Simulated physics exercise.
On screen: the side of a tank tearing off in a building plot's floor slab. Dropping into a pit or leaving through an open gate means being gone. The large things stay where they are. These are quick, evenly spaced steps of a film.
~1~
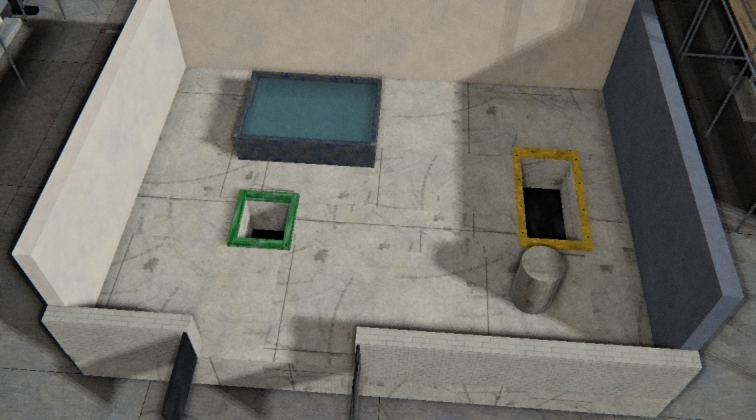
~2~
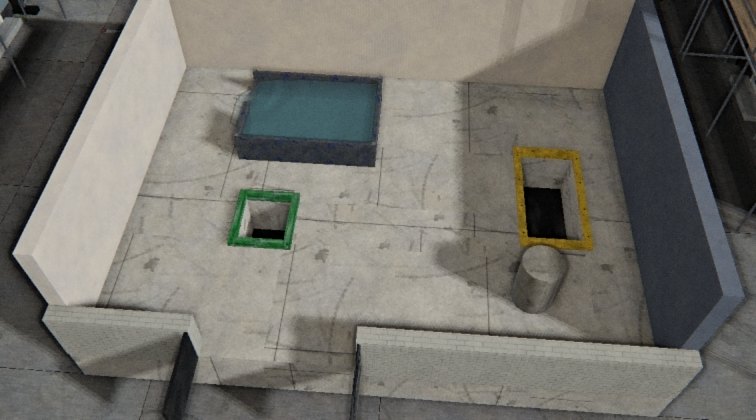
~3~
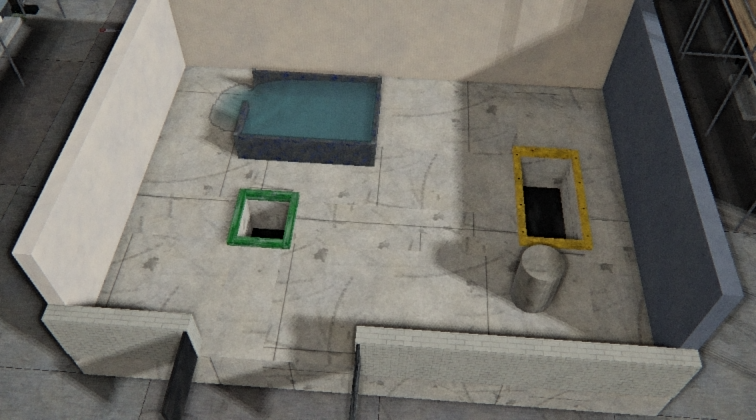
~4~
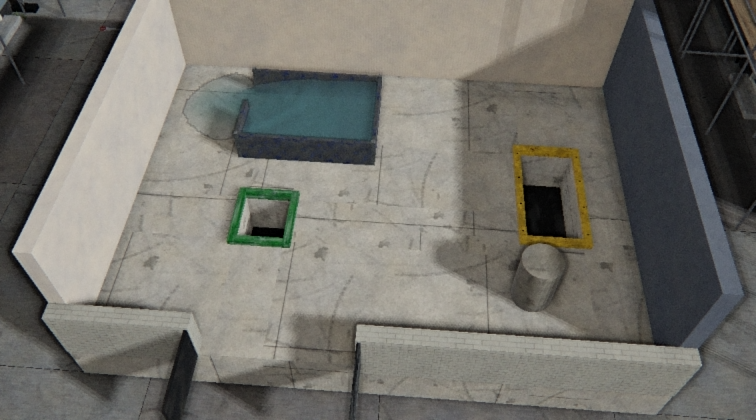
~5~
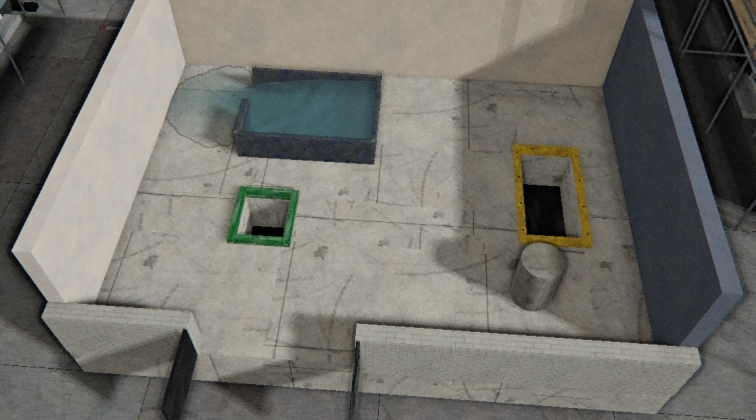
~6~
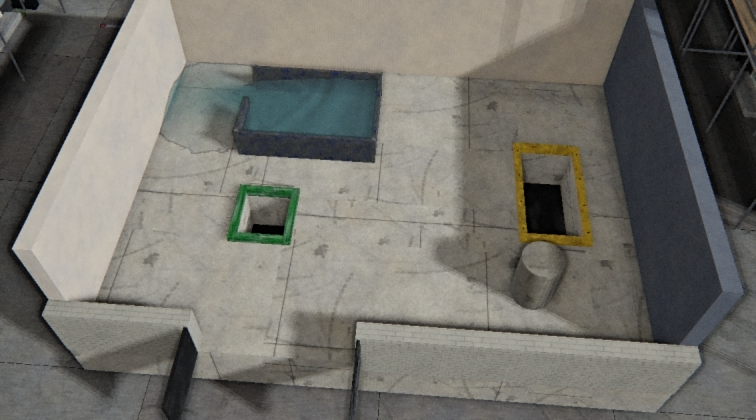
A dark-sided tank of teal water stands near the back wall of a walled, pale concrete floor slab, seen from above at an angle by a still camera. A green-rimmed square pit lies in front of it, with a larger yellow-rimmed pit and a grey cylinder to the right. The tank's left side opens, and water pours out leftward, fanning thinly across the floor toward the cream left wall.
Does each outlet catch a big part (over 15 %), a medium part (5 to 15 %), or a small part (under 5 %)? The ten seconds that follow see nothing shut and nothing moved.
Parts caught - gate: A medium part; yellow pit: A small part; green pit: A small part.
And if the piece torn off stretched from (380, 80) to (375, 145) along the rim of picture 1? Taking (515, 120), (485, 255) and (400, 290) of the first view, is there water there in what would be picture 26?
Taking them in order, I'd say swamped, swamped and not reached.
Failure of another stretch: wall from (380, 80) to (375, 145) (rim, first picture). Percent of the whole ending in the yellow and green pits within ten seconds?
Yellow takes 8 in a hundred, green takes 0 in a hundred.
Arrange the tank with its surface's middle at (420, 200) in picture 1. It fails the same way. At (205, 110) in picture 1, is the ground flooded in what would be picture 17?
That spot would be swamped.
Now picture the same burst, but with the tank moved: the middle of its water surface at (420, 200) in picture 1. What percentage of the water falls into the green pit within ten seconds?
Within ten seconds the green pit collects 8 percent of the total.
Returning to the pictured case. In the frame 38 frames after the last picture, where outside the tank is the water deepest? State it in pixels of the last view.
Near (186, 64).
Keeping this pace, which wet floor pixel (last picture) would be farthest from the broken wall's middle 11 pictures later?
The farthest wet spot is near (118, 245).
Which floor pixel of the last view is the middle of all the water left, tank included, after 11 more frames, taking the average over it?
I'd put my finger on (271, 118).
A moment on, water covers 5 % of the floor; the gate 0 %, the yellow pit 0 %, the green pit 0 %.
Next, water covers 10 % of the floor; the gate 0 %, the yellow pit 0 %, the green pit 0 %.
Then, water covers 30 % of the floor; the gate 0 %, the yellow pit 0 %, the green pit 0 %.
Later, water covers 45 % of the floor; the gate 2 %, the yellow pit 0 %, the green pit 0 %.
In the end, water covers 75 % of the floor; the gate 9 %, the yellow pit 0 %, the green pit 0 %.
